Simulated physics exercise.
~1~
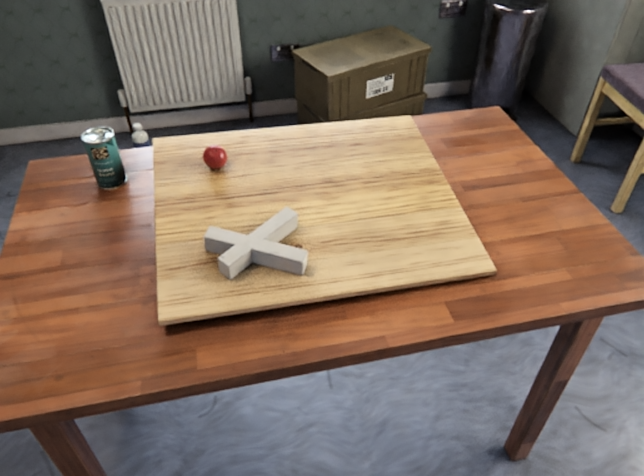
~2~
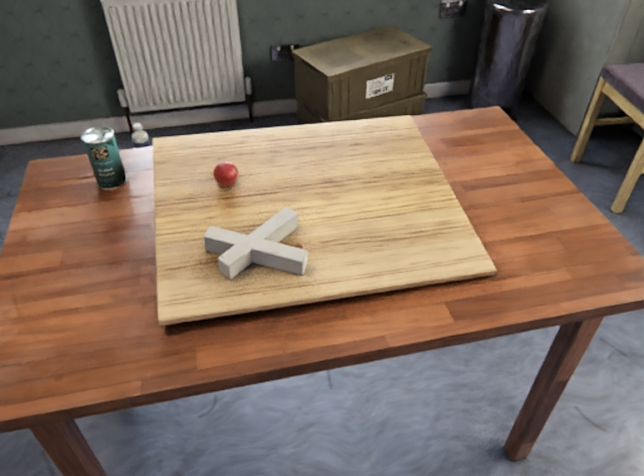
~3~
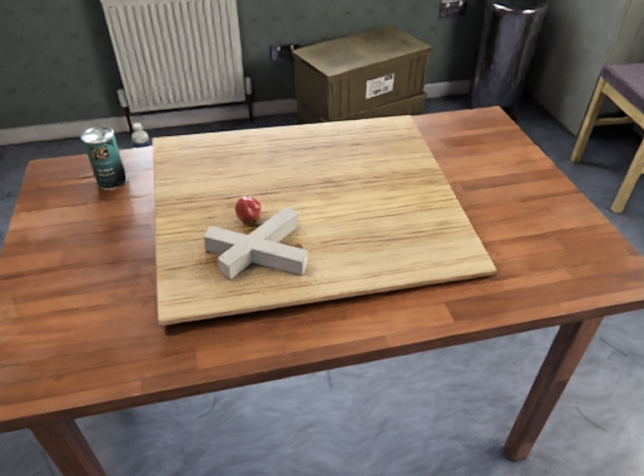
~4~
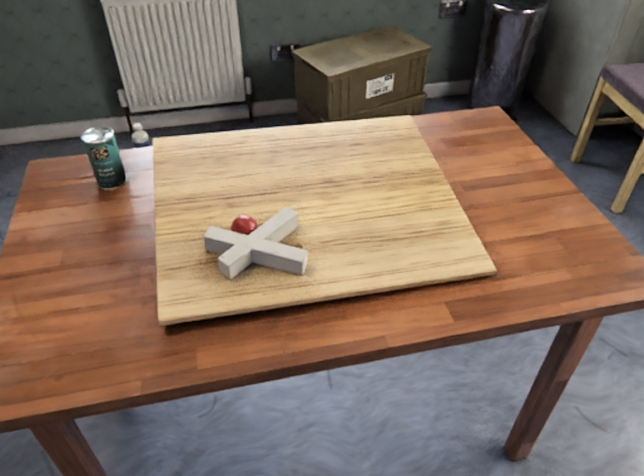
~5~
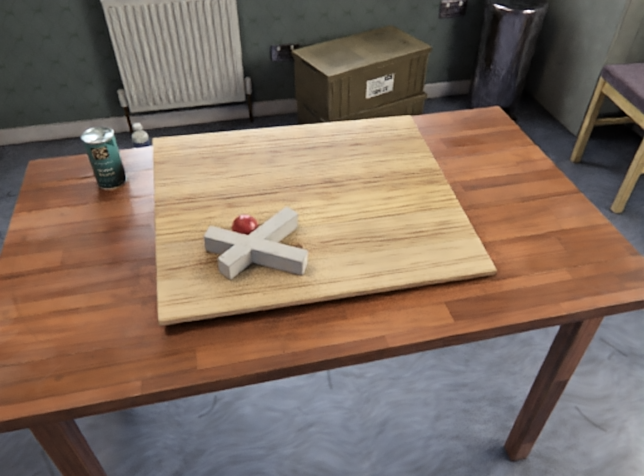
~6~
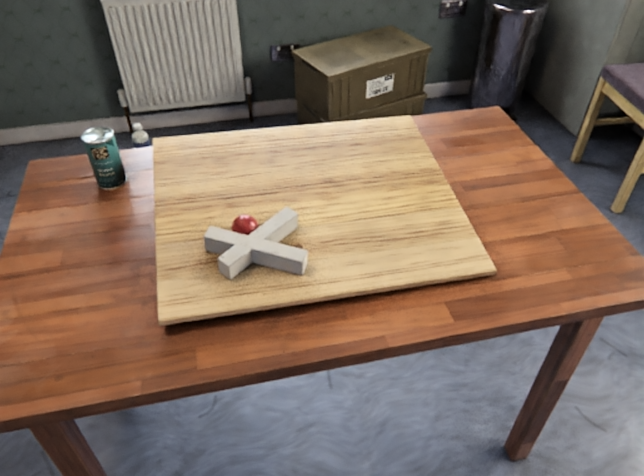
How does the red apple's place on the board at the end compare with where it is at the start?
At the start the apple is by itself toward the far left part of the board. At the end it is nearer the viewer and a little further right, resting against the far side of the grey cross-shaped block.
